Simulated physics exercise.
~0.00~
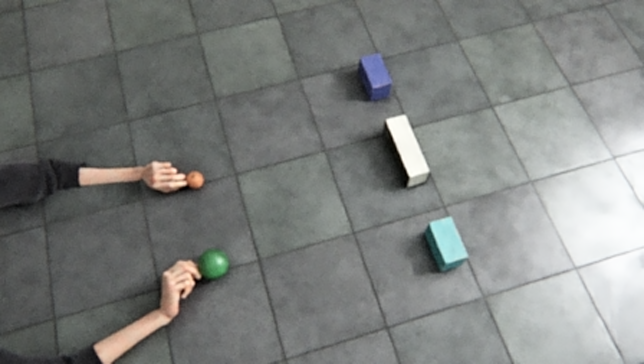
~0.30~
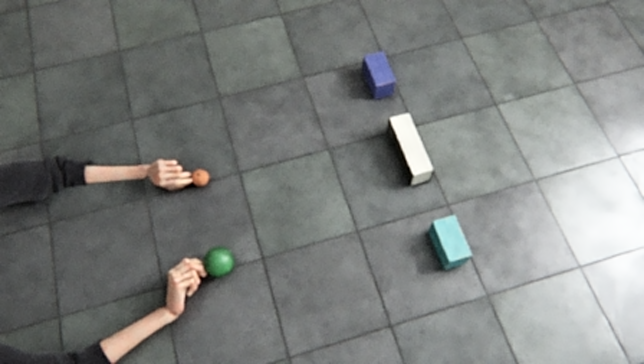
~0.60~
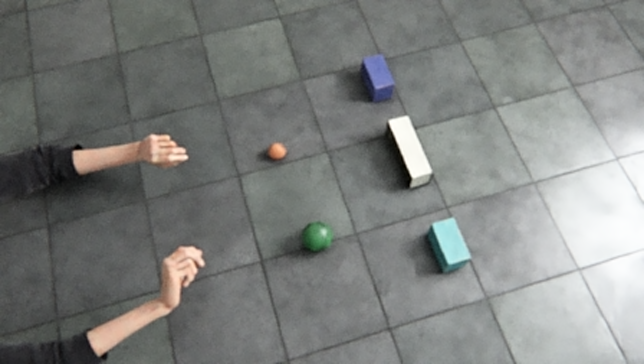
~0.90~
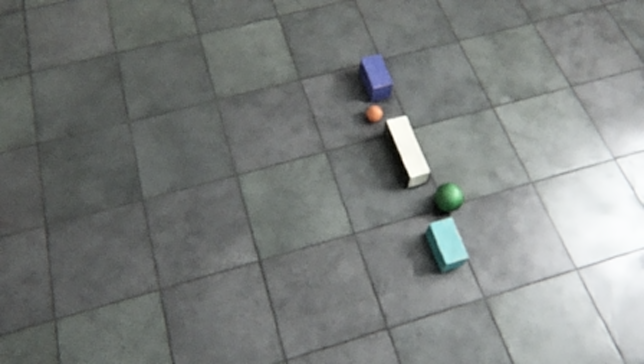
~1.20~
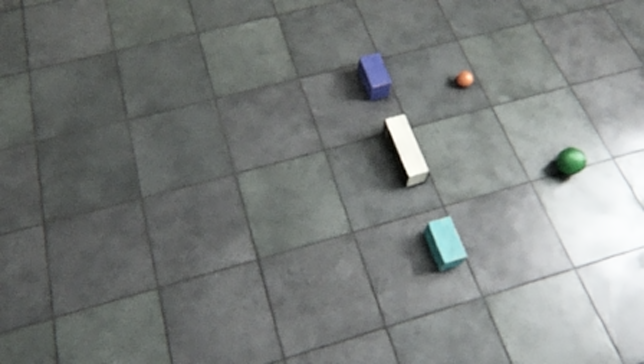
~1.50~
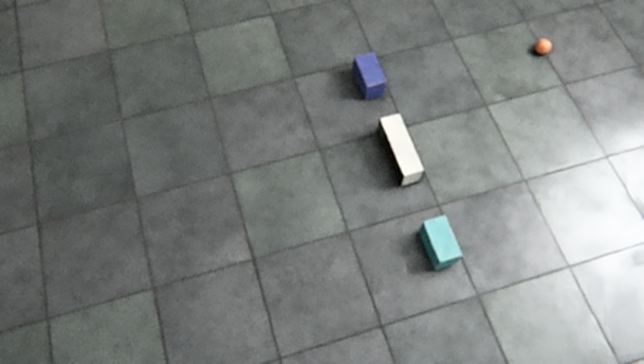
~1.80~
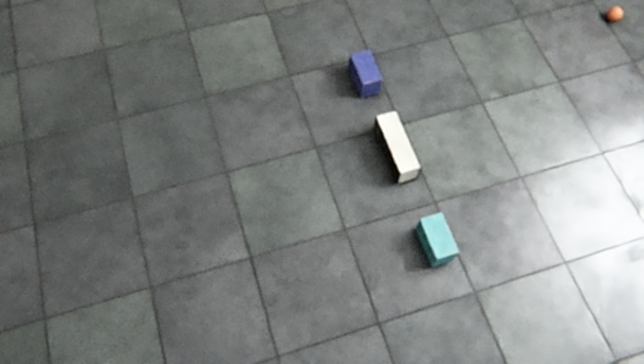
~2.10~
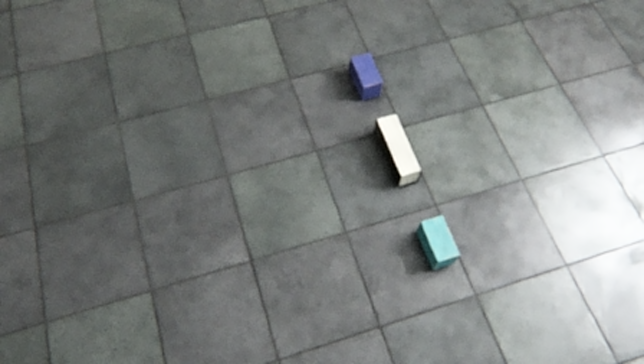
At first, two hands rest by a small orange ball and a larger green ball on a grey tiled floor, facing a spaced row of blue, cream-topped and turquoise blocks. The hands send both balls rolling to the right, then let go and draw back. The orange ball slips through the gap between the blue and cream-topped blocks, while the green one passes between the cream-topped and turquoise blocks. Both keep rolling beyond the row toward the upper right. The green ball leaves view first, then the orange one, and the three blocks remain standing in place.
